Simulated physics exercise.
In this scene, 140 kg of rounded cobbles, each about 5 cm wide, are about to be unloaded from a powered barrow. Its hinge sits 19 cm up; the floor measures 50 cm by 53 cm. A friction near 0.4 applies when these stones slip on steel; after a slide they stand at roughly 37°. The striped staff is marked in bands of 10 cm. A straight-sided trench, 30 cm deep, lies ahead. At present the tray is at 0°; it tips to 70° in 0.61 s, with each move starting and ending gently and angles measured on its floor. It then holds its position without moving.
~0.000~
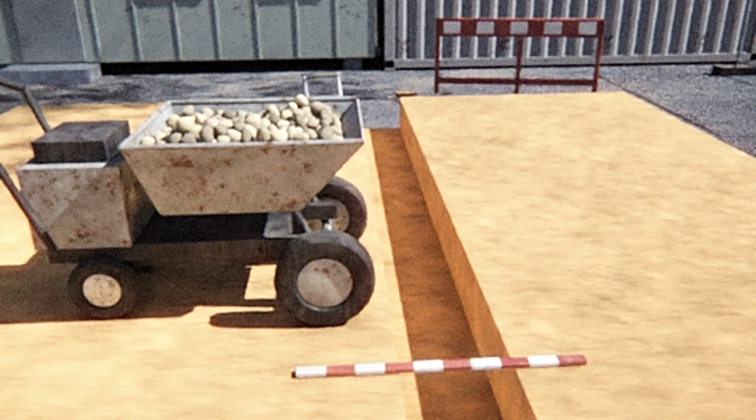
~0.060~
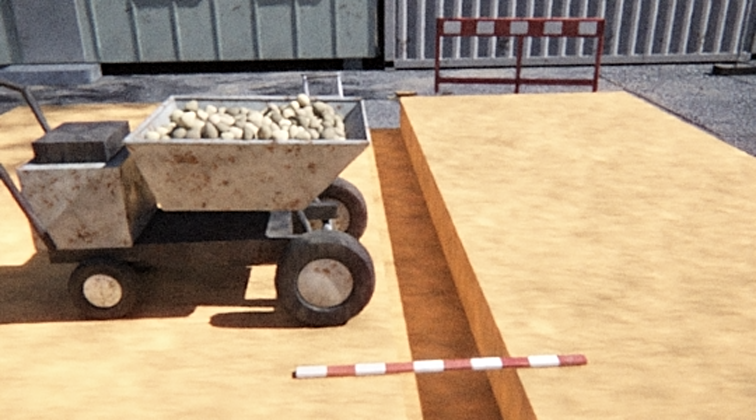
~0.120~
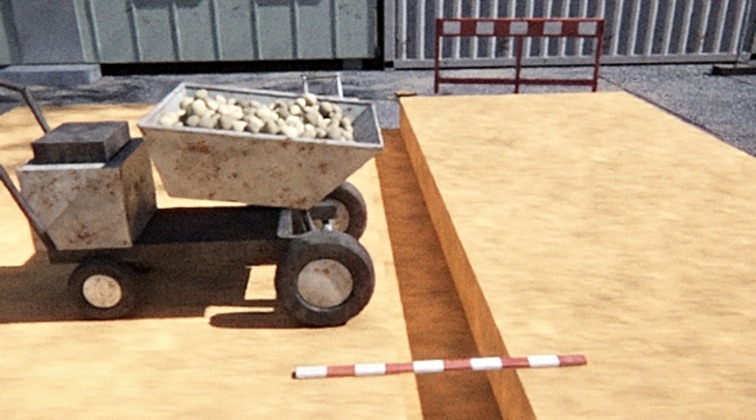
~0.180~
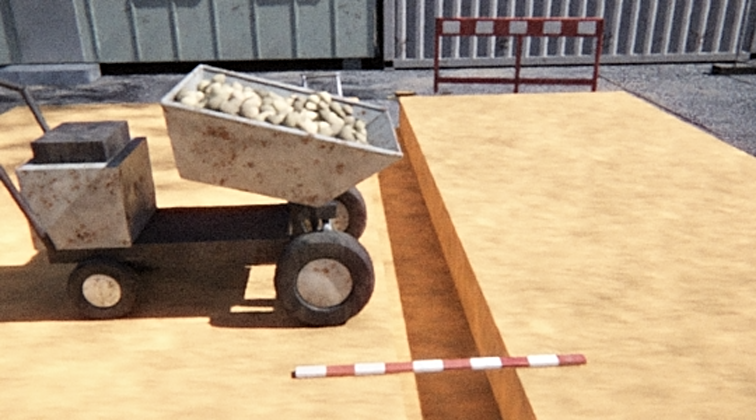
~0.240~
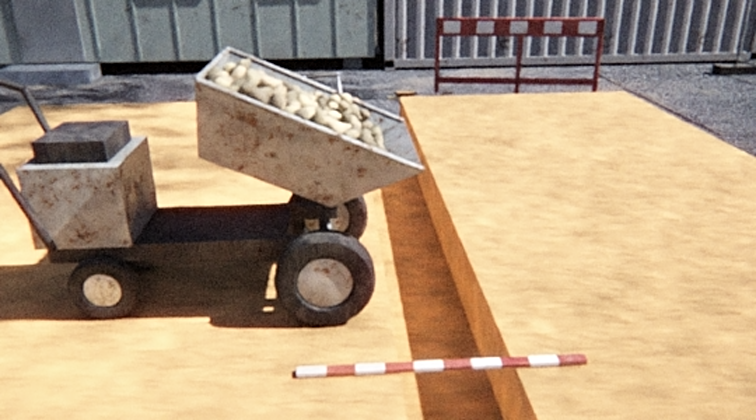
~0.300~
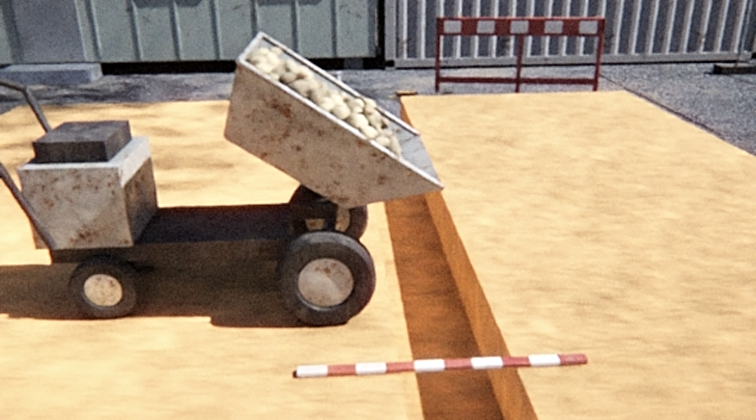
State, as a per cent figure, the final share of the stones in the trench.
The final share is about 13 per cent.
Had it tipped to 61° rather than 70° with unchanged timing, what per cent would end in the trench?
With that change, near 30 per cent.
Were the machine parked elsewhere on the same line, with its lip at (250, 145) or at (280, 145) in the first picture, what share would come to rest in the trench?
First spot about 95, second spot about 70 per cent.
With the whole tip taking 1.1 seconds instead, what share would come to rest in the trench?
Roughly 25 per cent would.
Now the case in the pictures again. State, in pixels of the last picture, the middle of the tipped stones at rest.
Around (557, 271).
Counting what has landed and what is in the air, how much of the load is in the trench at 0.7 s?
By then, around 0 percent.
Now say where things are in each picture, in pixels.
The first frame shows lip at (364, 142), floor tilted 0°, highest stones at (281, 114).
The second frame shows lip at (370, 143), floor tilted 2°, highest stones at (263, 114); the stones move at 0.5 m/s on average.
In the third frame, the tray is at 7°, its lip at (383, 148); the top of the load is at (217, 107); the stones move at 0.9 m/s on average.
The fourth frame shows lip at (402, 157), floor tilted 15°, highest stones at (216, 93); the stones move at 1.3 m/s on average.
In the fifth frame, the tray is at 24°, its lip at (423, 170); the top of the load is at (233, 74); the stones move at 1.6 m/s on average.
In the sixth frame, the tray is at 34°, its lip at (443, 188); the top of the load is at (264, 60); the stones move at 1.7 m/s on average.
After 0.5 s the floor is at 59°; 100 % in the tray; the foremost stones are at (451, 195).
After 0.7 s the floor is at 70°; 62 % in the tray, 2 % in the trench, 36 % past the trench; the foremost stones are at (558, 272).
After 1.1 s the floor is at 70°; 9 % in the tray, 4 % in the trench, 88 % past the trench; the foremost stones are at (735, 252).
After 3.0 s the floor is at 70°; 0 % in the tray, 13 % in the trench, 87 % past the trench; the foremost stones are past the picture's edge.
